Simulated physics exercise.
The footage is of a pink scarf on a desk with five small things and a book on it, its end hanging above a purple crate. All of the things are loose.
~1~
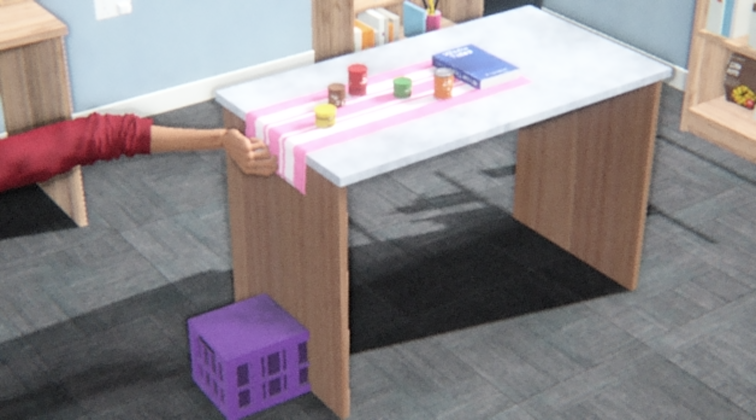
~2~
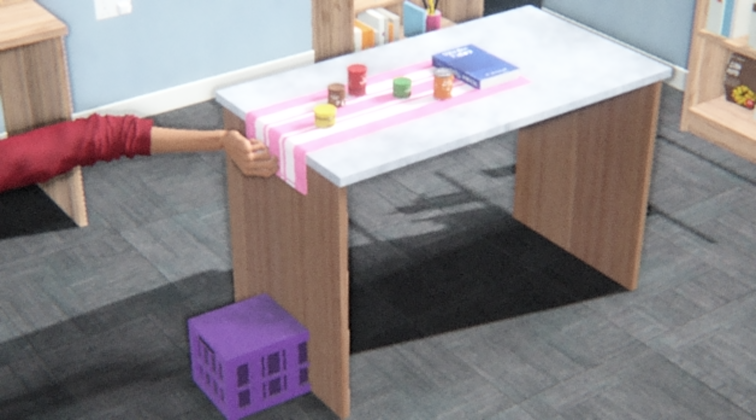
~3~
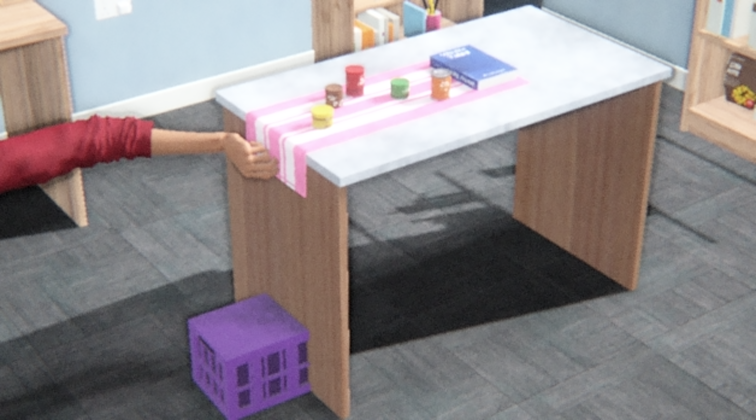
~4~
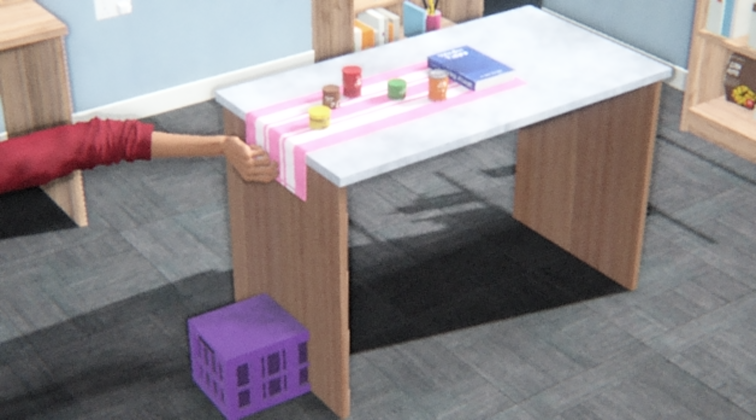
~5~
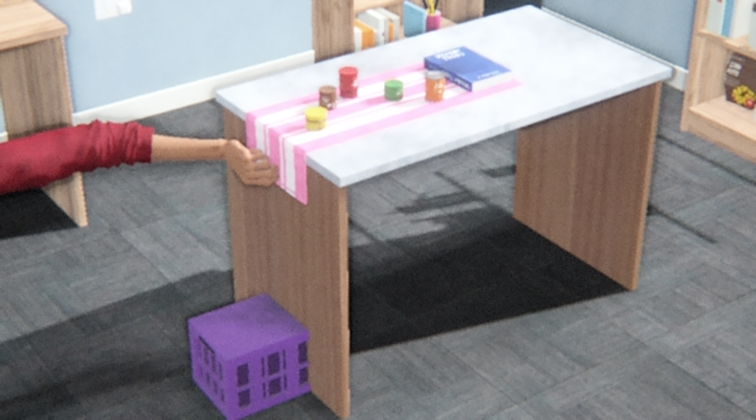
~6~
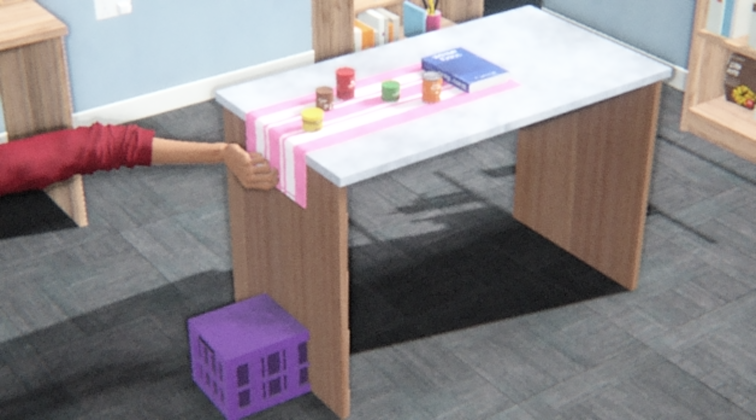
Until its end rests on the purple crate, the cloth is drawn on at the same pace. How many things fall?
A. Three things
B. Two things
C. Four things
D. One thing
C.
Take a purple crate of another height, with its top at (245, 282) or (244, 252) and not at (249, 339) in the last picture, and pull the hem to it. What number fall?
2 and 1.
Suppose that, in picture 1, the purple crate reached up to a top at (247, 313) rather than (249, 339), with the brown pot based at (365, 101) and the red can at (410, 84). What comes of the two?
The brown pot is lost; the red can stays aboard.
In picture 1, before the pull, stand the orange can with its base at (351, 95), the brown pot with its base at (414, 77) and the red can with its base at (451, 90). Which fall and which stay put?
Outcome: Orange can is gone, brown pot is still in place, red can is still in place.
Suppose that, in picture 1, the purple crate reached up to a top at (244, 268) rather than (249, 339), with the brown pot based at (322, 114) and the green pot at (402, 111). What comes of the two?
The brown pot is lost, the green pot stays put.
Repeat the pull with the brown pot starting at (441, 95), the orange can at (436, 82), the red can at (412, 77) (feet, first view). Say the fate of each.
In the end the brown pot rides it out, while the orange can rides it out and the red can rides it out.
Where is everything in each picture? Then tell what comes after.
In the first frame, hem (306, 194); yellow pot (325, 109); brown pot (337, 86); red can (357, 68); green pot (403, 80); orange can (444, 72); top of the crate (249, 339).
In the second frame, hem (307, 194); yellow pot (325, 109).
In the third frame, hem (306, 197); brown pot (334, 87).
In the fourth frame, hem (306, 201); red can (352, 69); top of the crate (249, 339).
In the fifth frame, hem (307, 204); green pot (394, 83).
In the sixth frame, hem (306, 208); yellow pot (312, 113); brown pot (324, 90); red can (345, 71); green pot (391, 84); orange can (432, 75).
Soon after, hem near (277, 260); yellow pot and brown pot gone.
Then, hem near (277, 301); yellow pot, brown pot and red can gone.
At rest, hem on the crate; yellow pot, brown pot, red can and green pot gone. The count of fallen things is four.
